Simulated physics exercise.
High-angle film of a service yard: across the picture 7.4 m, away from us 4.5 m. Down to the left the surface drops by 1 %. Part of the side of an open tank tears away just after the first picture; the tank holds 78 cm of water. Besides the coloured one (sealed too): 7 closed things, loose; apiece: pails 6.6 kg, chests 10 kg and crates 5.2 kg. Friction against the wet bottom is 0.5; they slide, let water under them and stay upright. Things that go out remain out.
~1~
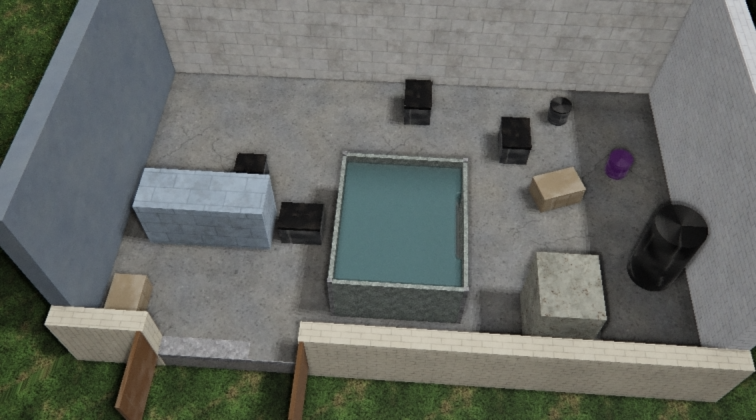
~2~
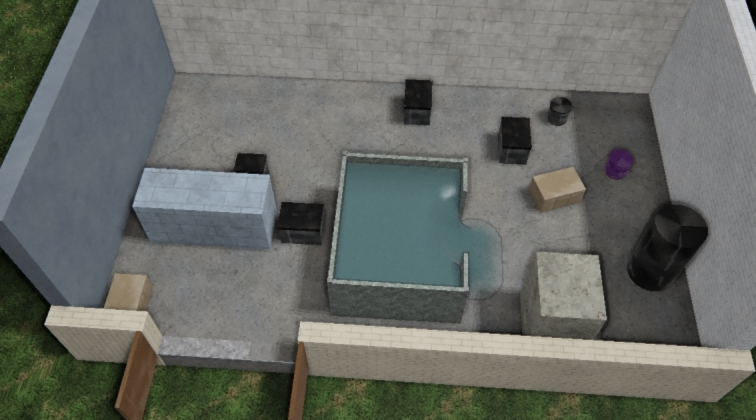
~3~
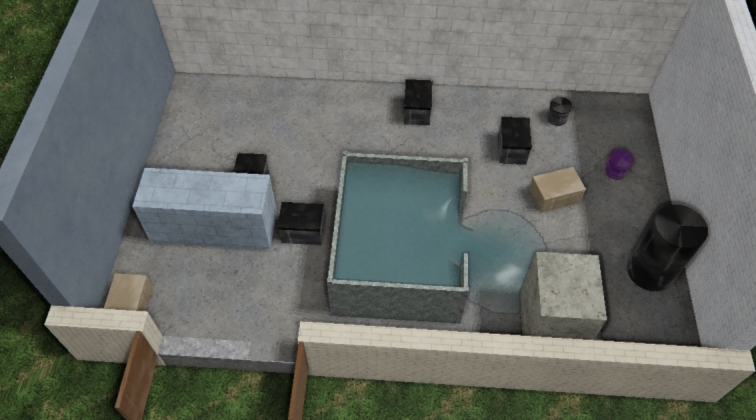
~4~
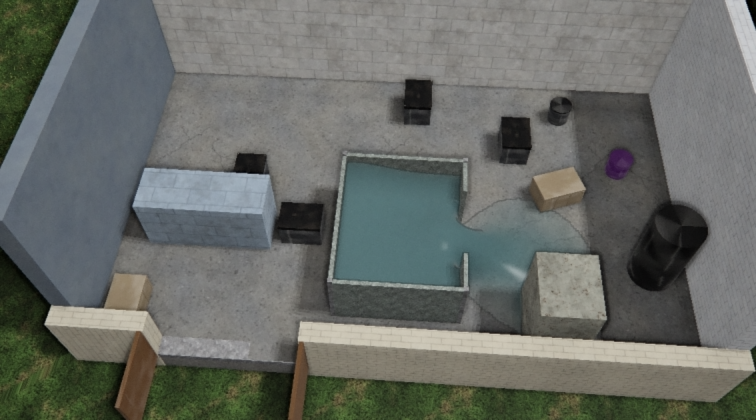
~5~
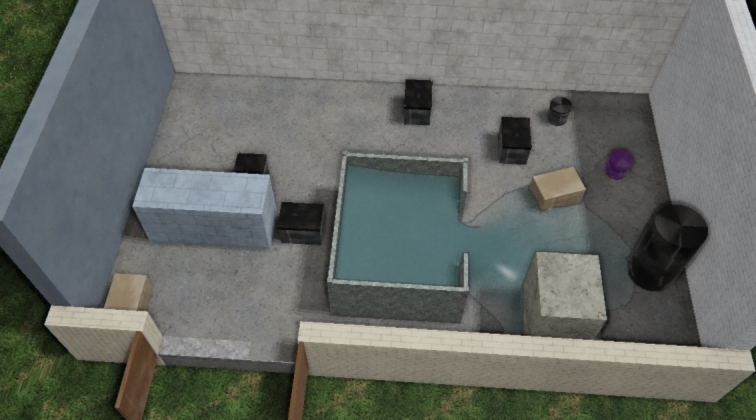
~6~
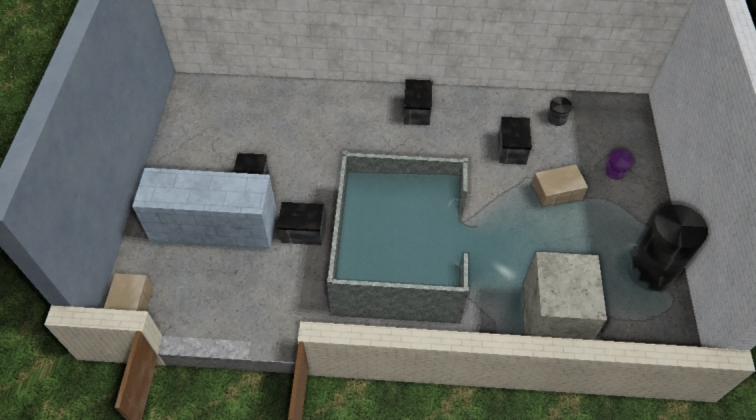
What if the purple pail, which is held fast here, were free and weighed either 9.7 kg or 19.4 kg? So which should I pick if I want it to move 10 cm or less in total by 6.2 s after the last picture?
Neither will do.
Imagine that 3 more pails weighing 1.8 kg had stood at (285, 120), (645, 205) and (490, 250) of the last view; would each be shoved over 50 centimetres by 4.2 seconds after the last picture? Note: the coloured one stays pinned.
Taking them one by one: Below the mark; above the mark; above the mark.
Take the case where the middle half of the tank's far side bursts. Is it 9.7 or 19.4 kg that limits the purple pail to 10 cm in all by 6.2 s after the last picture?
Under that change, only the heavier pick does it.
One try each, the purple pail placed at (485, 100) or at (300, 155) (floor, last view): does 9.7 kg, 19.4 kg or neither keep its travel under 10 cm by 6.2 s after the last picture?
In turn: Both fail; the lighter suffices.
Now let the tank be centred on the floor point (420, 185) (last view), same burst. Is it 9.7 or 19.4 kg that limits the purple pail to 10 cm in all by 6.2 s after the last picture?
Then the answer is that no option works.
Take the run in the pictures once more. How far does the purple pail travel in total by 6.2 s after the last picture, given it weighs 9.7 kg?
It would cover some 550 cm all told.
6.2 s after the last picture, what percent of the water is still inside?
98 % or so.
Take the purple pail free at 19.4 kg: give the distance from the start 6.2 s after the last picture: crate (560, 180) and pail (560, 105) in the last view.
Net distance: First 500 cm, second 350 cm.
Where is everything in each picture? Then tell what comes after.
In the first picture, the purple pail at (622, 158) rests on the ground; 2.6 m2 under water; 0 of 8 have shifted.
In the second picture, the purple pail at (622, 158), on the bottom; 3.2 m2 under water; 0 of 8 have shifted.
In the third picture, the purple pail at (622, 158), on the bottom; water covers 4.0 m2; 0 of 8 have shifted.
In the fourth picture, the purple pail at (622, 158) rests on the ground; 4.9 m2 under water; 0 of 8 have shifted.
In the fifth picture, the purple pail at (622, 158), on the bottom; 5.9 m2 under water; 0 of 8 have shifted.
In the sixth picture, the purple pail at (622, 158), on the bottom; water covers 6.8 m2; 1 of 8 have shifted.
Then, 0.6 s after the last picture the purple pail would be 10 cm from its start with 9.7 kg and 2 cm from its start with 19.4 kg; 6 cm of water round it then.
Then, 2.3 s after the last picture the purple pail would be 134 cm from its start with 9.7 kg and 27 cm from its start with 19.4 kg; 10 cm of water round it then.
Then, 4.2 s after the last picture the purple pail would be 295 cm from its start with 9.7 kg and 45 cm from its start with 19.4 kg; 11 cm of water round it then.
Then, 6.2 s after the last picture the purple pail would be 421 cm from its start with 9.7 kg and 45 cm from its start with 19.4 kg; 10 cm of water round it then.
